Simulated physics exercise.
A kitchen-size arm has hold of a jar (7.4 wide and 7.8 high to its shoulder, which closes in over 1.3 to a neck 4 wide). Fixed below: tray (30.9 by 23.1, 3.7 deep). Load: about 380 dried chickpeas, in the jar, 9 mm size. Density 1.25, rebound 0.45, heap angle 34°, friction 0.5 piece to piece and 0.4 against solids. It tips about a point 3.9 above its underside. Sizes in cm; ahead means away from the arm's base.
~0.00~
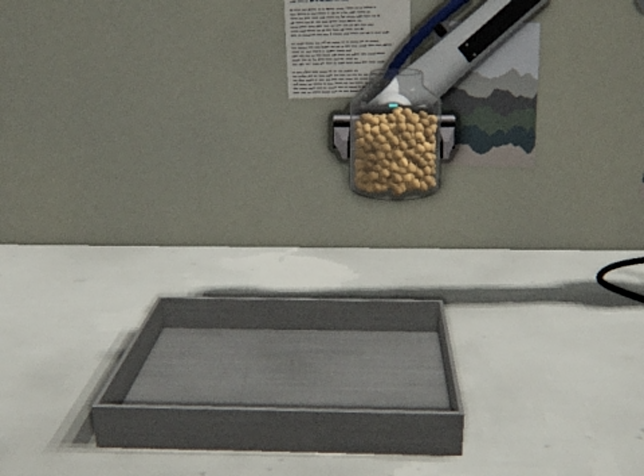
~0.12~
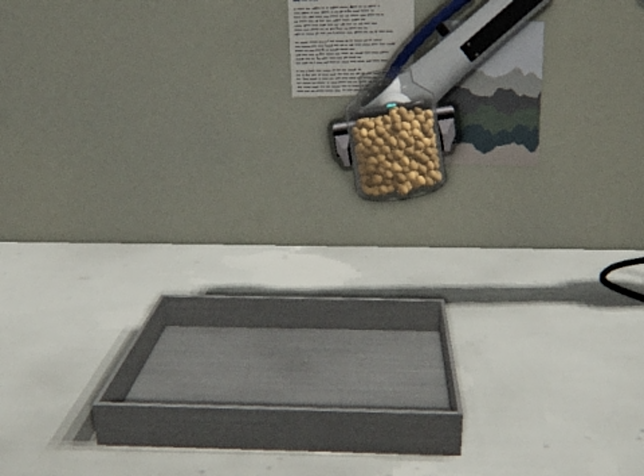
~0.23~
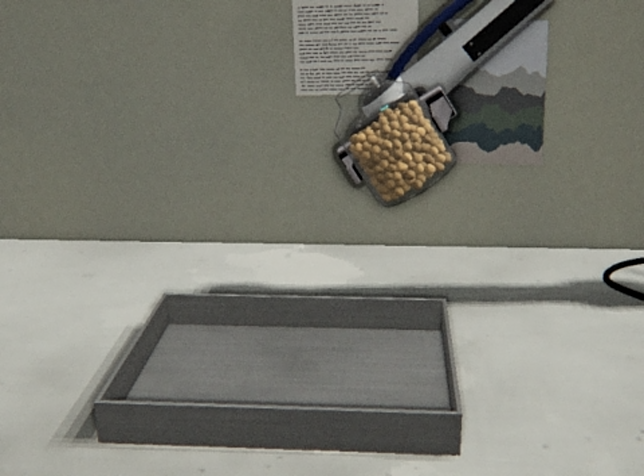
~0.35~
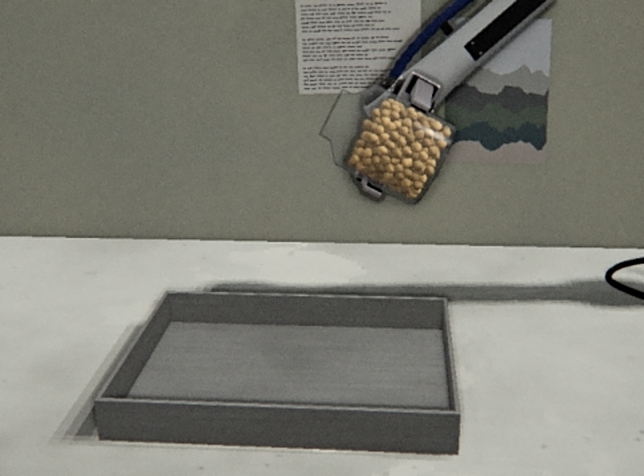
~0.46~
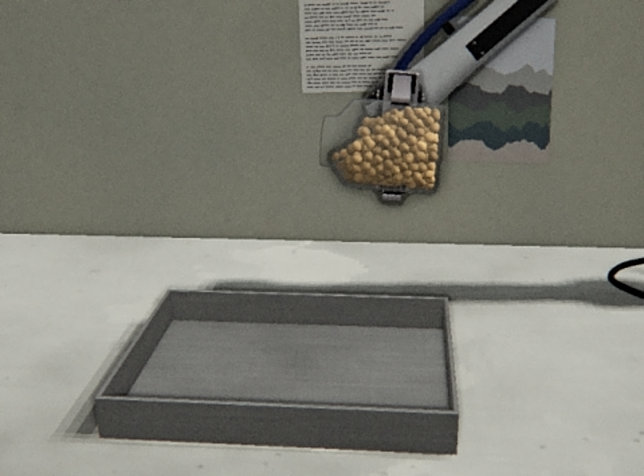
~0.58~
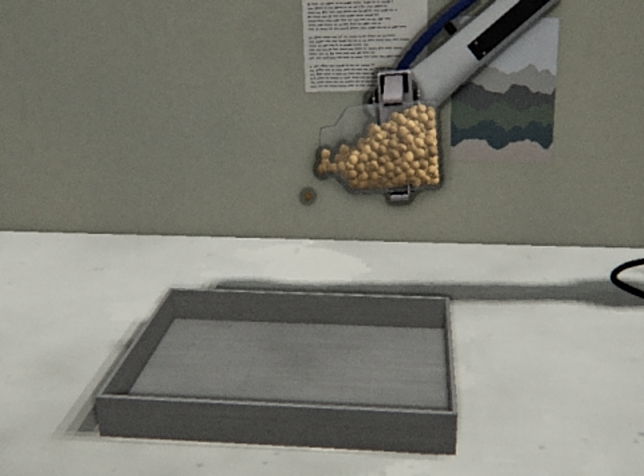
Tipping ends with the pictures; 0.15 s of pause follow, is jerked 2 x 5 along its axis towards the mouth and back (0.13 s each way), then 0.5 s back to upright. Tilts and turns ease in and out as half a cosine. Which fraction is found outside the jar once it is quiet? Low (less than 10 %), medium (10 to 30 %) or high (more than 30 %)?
Answer: Medium; 10 to 30 % of the dried chickpeas finish outside the jar.
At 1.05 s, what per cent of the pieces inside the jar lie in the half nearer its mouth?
Some 55 per cent.
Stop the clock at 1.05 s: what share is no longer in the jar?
Some 5 per cent.
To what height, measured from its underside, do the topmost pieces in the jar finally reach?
Roughly 7.5 cm.
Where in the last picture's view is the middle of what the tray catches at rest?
Near (214, 368).
By 1.05 s, tipped 95°, highest piece 27 above the table; 357 in the jar, 15 in the tray, 9 in flight or on a rim.
By 1.52 s, tipped 43°, highest piece 28 above the table; 328 in the jar, 51 in the tray, 1 on the table or floor, 1 in flight or on a rim.
By 1.95 s, upright, highest piece 28 above the table; 327 in the jar, 53 in the tray, 1 on the table or floor.
By 2.65 s, upright, highest piece 28 above the table; 327 in the jar, 53 in the tray, 1 on the table or floor.
Final count, 327 in the jar, 53 in the tray, 1 on the table or floor. That is 14 % outside the jar.
